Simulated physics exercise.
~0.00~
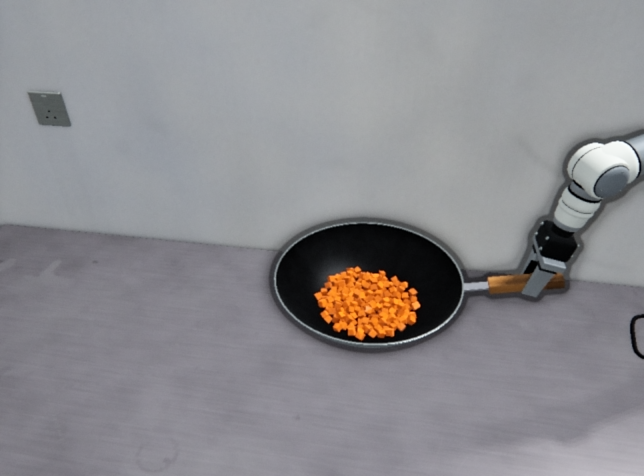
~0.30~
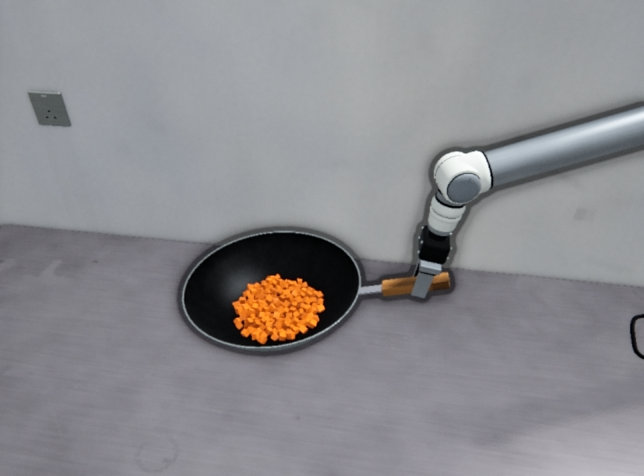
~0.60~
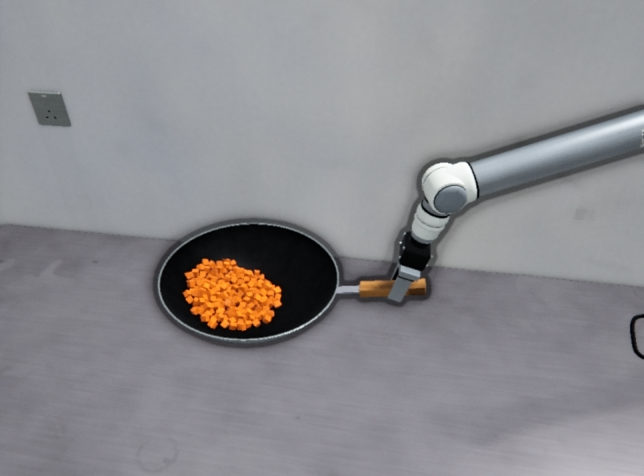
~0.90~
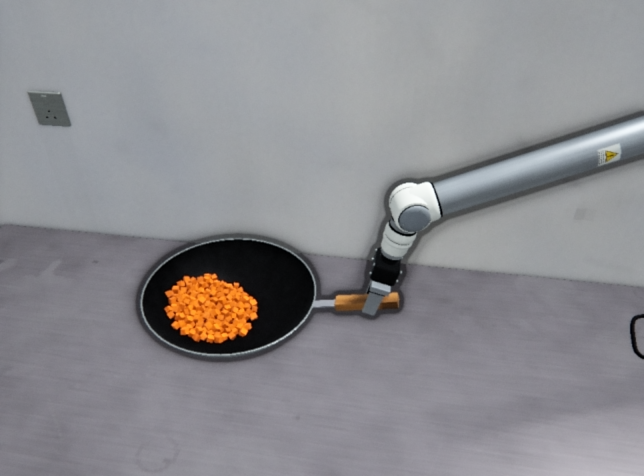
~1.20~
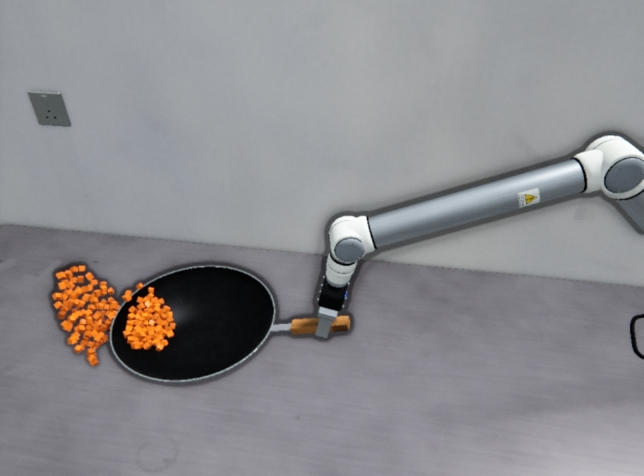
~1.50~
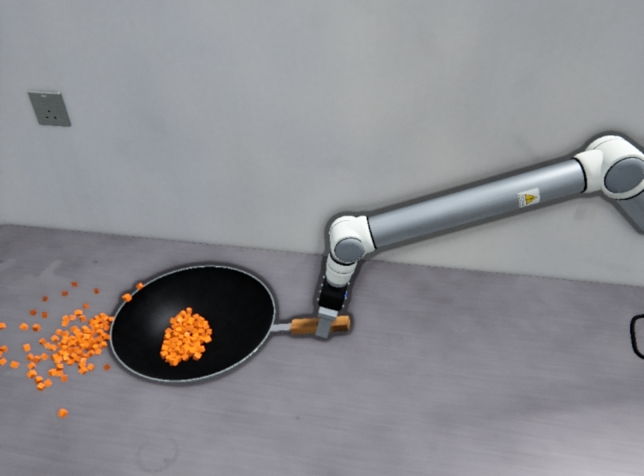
At first, a robot arm grips the wooden handle of a black wok holding a heap of orange vegetable dice on a grey surface, near a pale wall with a socket. The arm carries the wok a good way to the left, with the dice still inside. It moves a little farther left, and the heap shifts toward the wok's far side. After another short move left and slightly down, the wok travels left again and many dice spill over its left rim. Finally the wok stays put, with scattered dice beside it and a smaller pile inside.
